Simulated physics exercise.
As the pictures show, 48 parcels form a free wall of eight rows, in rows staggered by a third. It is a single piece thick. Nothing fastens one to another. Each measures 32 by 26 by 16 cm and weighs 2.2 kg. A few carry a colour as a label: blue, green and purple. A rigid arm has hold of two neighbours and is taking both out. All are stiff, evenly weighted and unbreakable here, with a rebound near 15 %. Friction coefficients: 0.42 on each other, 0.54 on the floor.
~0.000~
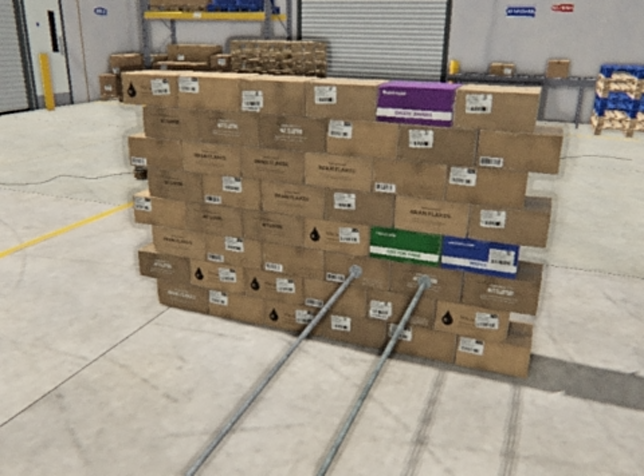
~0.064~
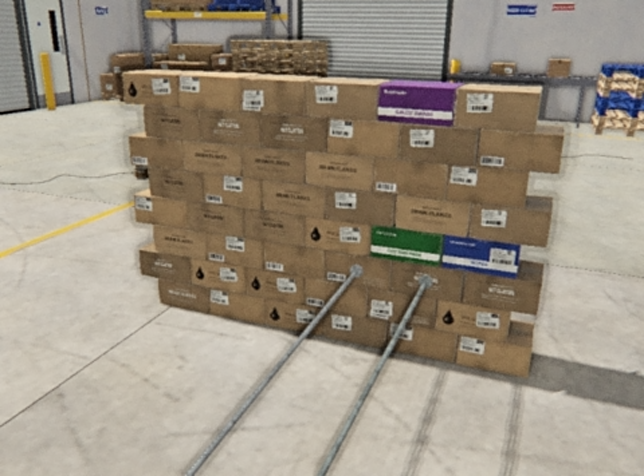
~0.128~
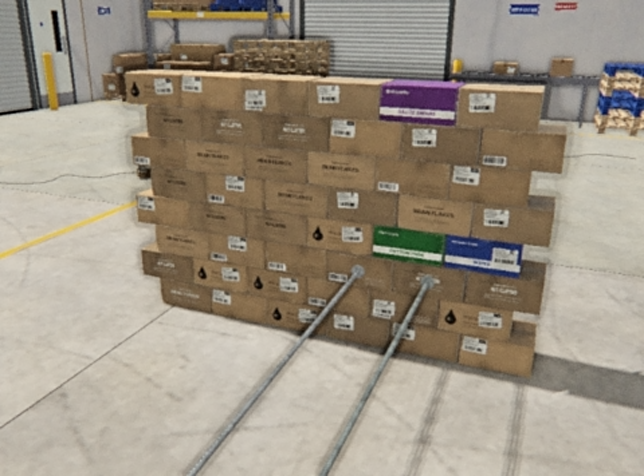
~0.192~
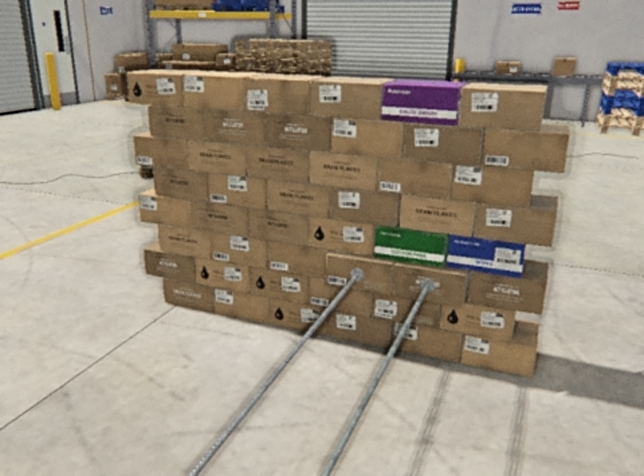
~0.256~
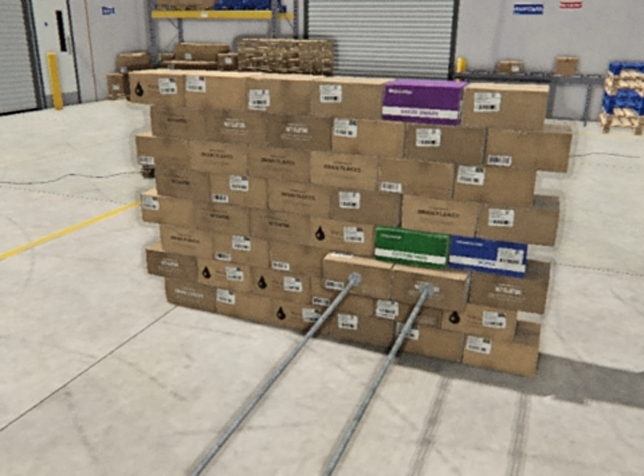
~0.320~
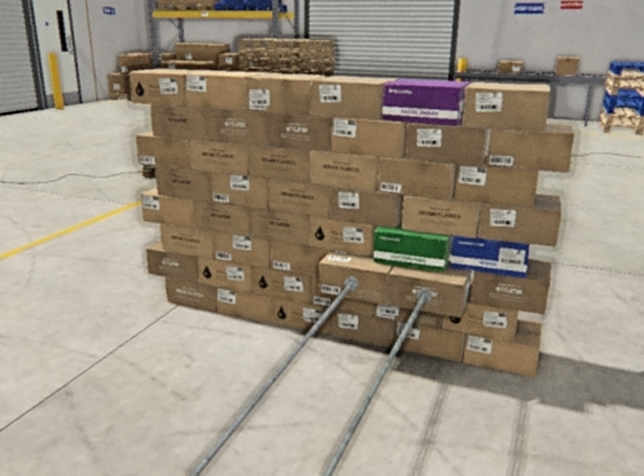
In a warehouse, two metal rods attached to neighbouring cartons low in a staggered wall of brown boxes draw the pair slowly outward, and the green box above shifts slightly forward while most of the wall barely moves.
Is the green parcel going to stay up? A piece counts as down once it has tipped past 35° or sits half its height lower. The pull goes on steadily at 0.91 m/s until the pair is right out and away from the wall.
That parcel comes down.
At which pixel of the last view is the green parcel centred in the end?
Near (368, 410).
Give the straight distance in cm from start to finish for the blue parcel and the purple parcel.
Blue 5, purple 5.
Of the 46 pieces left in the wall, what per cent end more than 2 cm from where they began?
It is 30 per cent.
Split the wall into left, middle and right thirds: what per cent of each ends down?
In per cent: Left 0, middle 0, right 10.
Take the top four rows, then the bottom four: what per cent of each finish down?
From the top 0, from the bottom 10 per cent.
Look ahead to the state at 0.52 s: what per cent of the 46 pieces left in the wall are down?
0 per cent by then.
After 0.40 s, none of the 46 other parcels down, 14 disturbed; green parcel 14 cm from its place; purple parcel 42 mm from its place.
After 0.52 s, none of the 46 other parcels down, 16 disturbed; green parcel 4° from how it stood; blue parcel 28 mm from its place.
After 0.78 s, none of the 46 other parcels down, 16 disturbed; green parcel 33° from how it stood; purple parcel 58 mm from its place.
After 1.28 s, 2 of the 46 other parcels down; green parcel 62° from how it stood, 40 cm lower; purple parcel 59 mm from its place.
In the end (2.1 s), 2 of the 46 other parcels down; green parcel 47 cm lower; purple parcel 59 mm from its place; blue parcel 26 mm from its place. From the last view, middles, green parcel near (368, 410), purple parcel near (425, 102).
